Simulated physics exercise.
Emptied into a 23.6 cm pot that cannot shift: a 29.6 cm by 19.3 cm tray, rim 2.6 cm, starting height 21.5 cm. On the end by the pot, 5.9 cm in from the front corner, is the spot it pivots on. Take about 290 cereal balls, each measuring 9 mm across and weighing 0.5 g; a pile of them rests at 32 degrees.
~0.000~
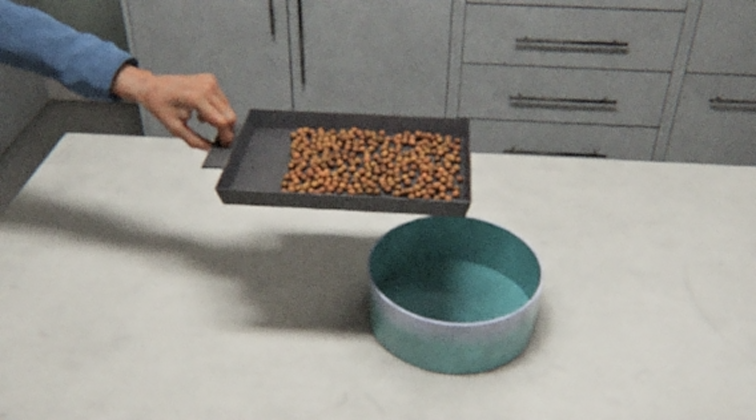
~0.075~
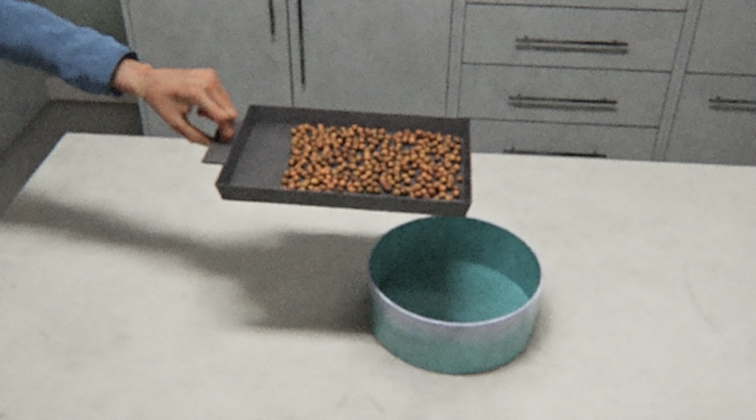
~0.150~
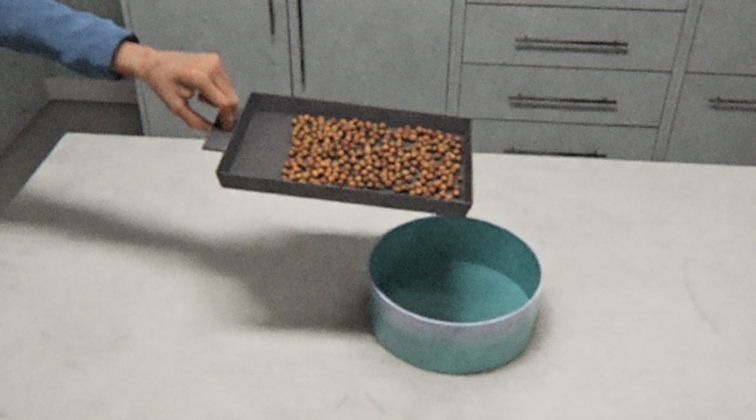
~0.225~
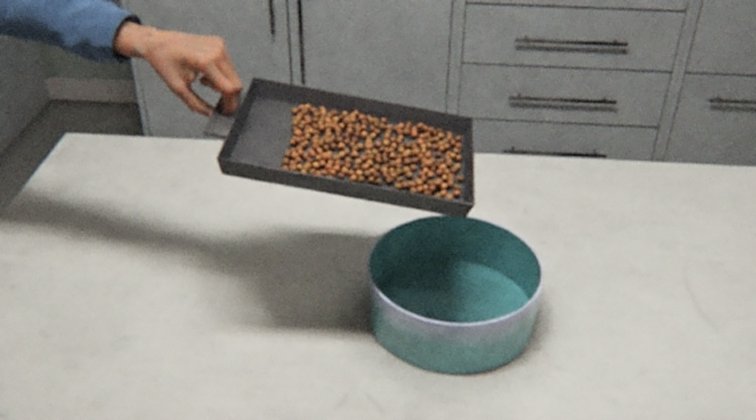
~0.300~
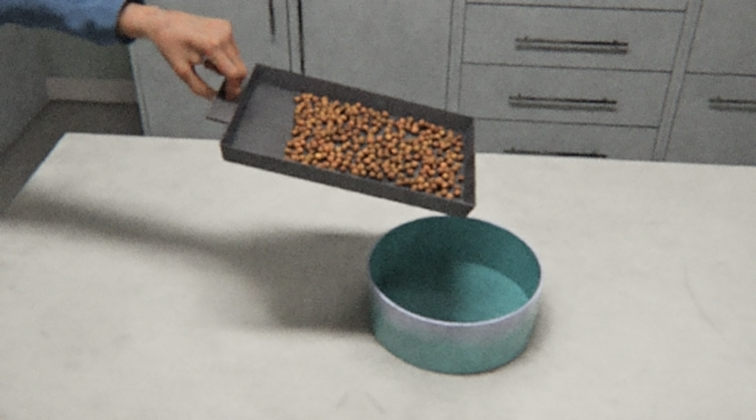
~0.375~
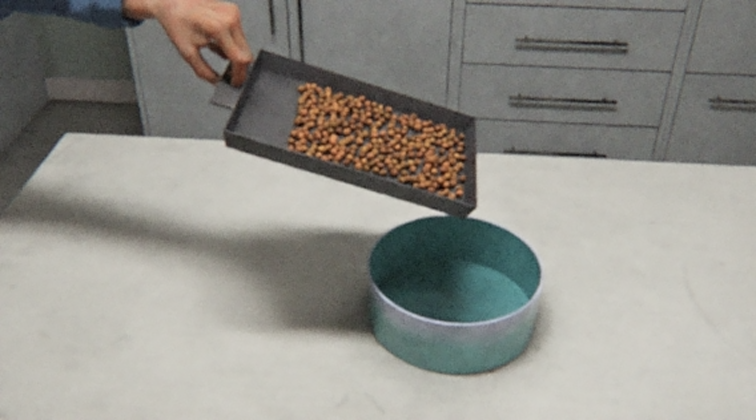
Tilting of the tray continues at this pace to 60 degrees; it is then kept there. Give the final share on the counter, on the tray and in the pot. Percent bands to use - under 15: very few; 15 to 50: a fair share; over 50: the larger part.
Counter - very few, tray - the larger part, pot - very few.
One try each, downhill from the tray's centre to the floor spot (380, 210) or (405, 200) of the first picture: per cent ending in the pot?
I'd put it at about 0 per cent for the first tilt and about 0 per cent for the second.
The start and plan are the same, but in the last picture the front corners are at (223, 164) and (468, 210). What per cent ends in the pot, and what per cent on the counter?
Pot 0 % / counter 0 %.
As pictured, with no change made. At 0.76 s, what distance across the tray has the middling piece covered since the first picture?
Displacement on the tray: Roughly 6 cm.
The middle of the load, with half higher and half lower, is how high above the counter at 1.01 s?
Some 28 cm.
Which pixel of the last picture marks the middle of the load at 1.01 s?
At that moment the load's centre is around (440, 137).
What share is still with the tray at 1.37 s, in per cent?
Close to 100 in a hundred.
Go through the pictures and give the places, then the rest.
Tray tilt 0 degrees, front corners at (221, 186) and (466, 199); middle of the pieces at (367, 161); pot at (455, 265), in the first picture.
Tray tilt 1 degrees, front corners at (221, 182) and (467, 199); middle of the pieces at (367, 159), in the second picture.
Tray tilt 5 degrees, front corners at (222, 170) and (468, 200), lowest corner right front; middle of the pieces at (368, 153), in the third picture.
Tray tilt 9 degrees, front corners at (223, 156) and (469, 201), lowest corner right front; middle of the pieces at (369, 147), in the fourth picture.
Tray tilt 13 degrees, front corners at (226, 142) and (471, 202), lowest corner right front; middle of the pieces at (371, 141), in the fifth picture.
Tray tilt 17 degrees, front corners at (230, 129) and (472, 203), lowest corner right front; middle of the pieces at (374, 136); pot at (455, 265). The tray's pace is about 55 degrees a second, in the sixth picture.
After 0.76 s, tilt 38 degrees; the tray holds 100 %, the pot 0 %.
Then, at 1.01 s, tilt 52 degrees; the tray holds 100 %, the pot 0 %.
After 1.37 s, tilt 60 degrees; the tray holds 100 %, the pot 0 %.
At rest (1.7 s), counter 0 %, tray 100 %, pot 0 %.
